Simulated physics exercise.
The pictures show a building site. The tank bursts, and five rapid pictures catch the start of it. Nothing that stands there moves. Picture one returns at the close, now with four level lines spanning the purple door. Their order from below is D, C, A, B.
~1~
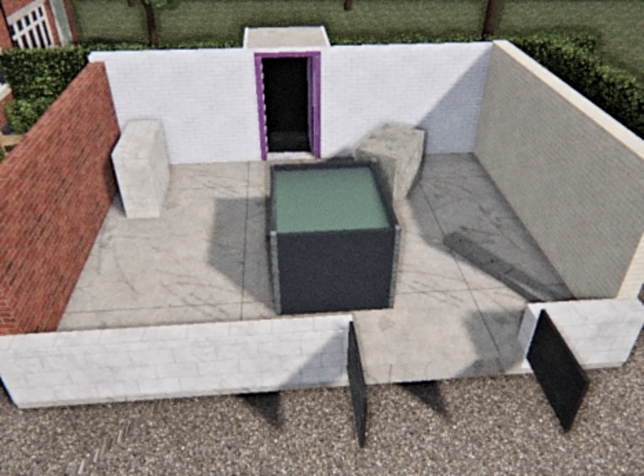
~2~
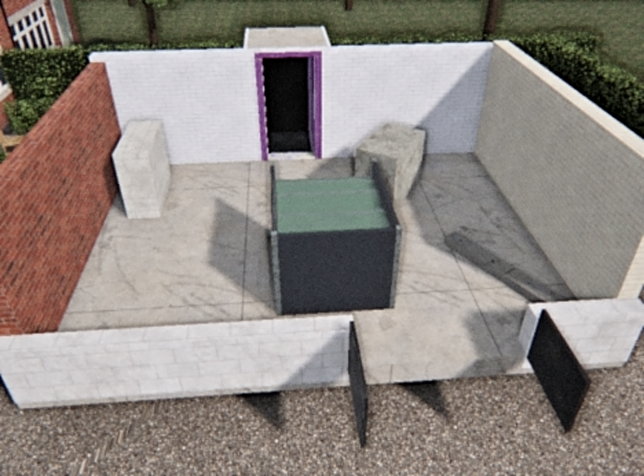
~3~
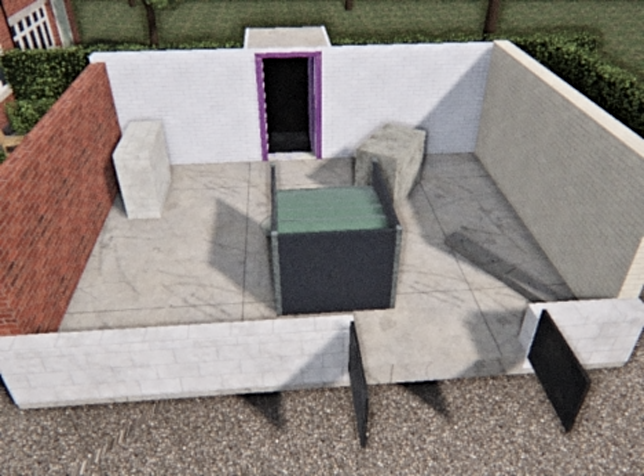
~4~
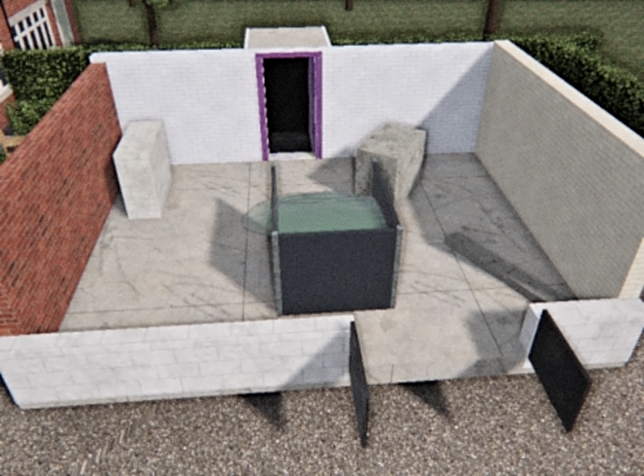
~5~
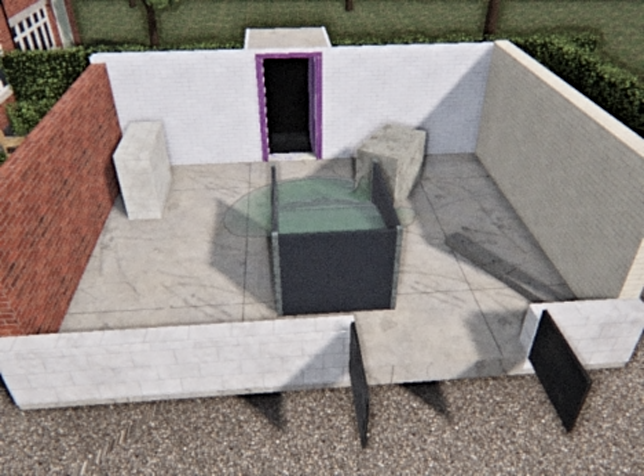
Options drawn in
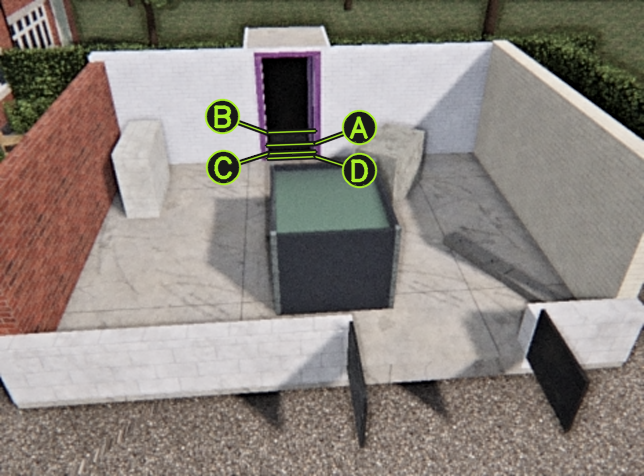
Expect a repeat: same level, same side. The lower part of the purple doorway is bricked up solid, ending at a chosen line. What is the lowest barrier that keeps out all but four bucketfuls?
The answer is mark B.
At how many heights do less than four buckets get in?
One.
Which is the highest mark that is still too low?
The answer is A.
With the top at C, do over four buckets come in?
Yes, it does.
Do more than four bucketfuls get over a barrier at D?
Yes, that goes wrong.
On the marked copy, A at (291, 144); B at (290, 131); C at (291, 152); D at (291, 157); from the bottom up D, C, A, B.
With A, some 20 bucketfuls get in.
With B, a bucket or two gets in.
With C, dozens of bucketfuls pour in.
With D, dozens of bucketfuls pour in.
